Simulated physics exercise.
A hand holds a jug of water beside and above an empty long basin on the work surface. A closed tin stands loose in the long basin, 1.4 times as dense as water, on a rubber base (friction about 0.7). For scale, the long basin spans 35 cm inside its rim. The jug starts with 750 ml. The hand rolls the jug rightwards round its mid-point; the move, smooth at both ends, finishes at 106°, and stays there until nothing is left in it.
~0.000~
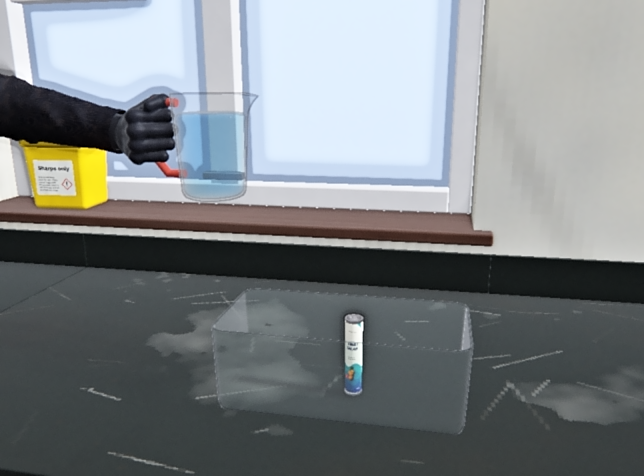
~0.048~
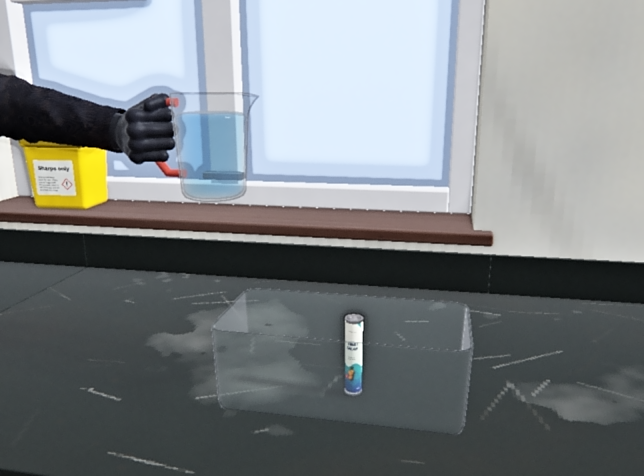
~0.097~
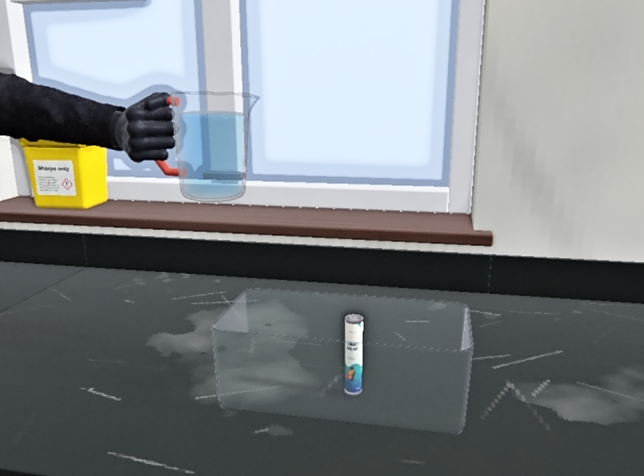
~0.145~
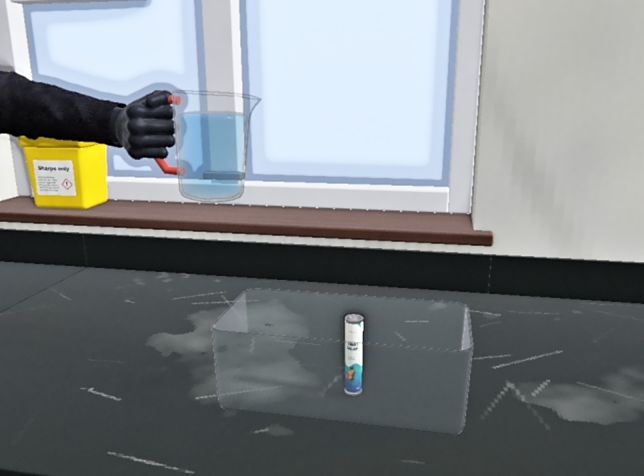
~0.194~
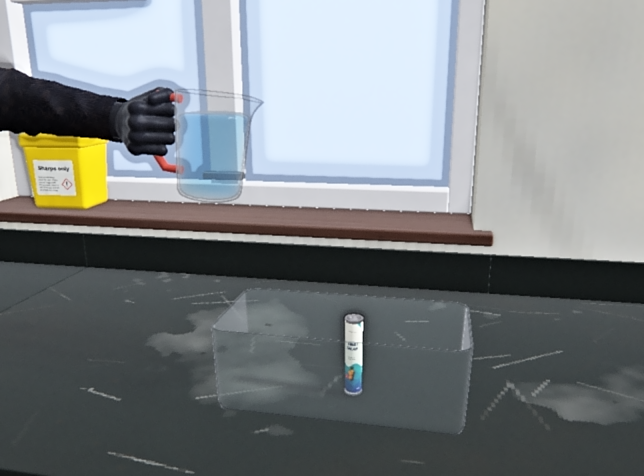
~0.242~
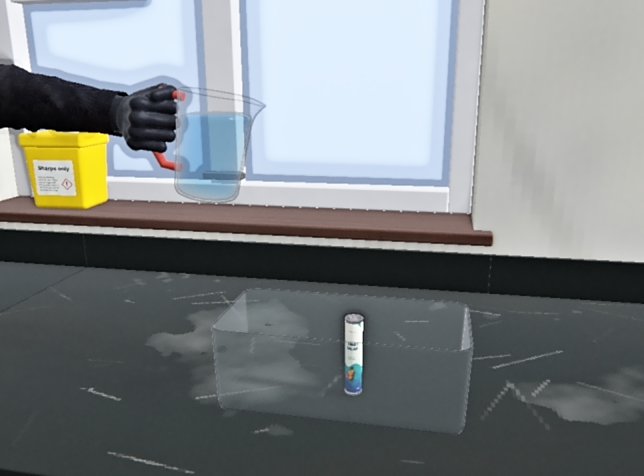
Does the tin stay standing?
The tin falls.
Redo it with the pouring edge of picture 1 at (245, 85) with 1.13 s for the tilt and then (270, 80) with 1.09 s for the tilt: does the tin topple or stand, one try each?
First it stays up; then it topples.
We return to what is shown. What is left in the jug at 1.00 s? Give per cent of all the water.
Some 36 per cent.
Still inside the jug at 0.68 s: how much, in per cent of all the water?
Some 88 per cent.
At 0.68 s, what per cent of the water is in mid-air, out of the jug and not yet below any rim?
About 12 per cent.
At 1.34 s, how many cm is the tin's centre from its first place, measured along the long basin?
Some 10 cm.
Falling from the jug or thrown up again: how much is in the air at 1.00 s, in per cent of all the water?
Near 32 in a hundred.
After 0.68 s the tilt is 64° and 88 per cent is still to pour; the tin stands where it began.
After 1.00 s the tilt is 99° and 36 per cent is still to pour; the tin stands 2 cm from where it began.
After 1.34 s the tilt is 106° and 3 per cent is still to pour; the tin lies on its side.
After 1.70 s the tilt is 106° and 0 per cent is still to pour; the tin lies on its side.
In the end the tin lies on its side.
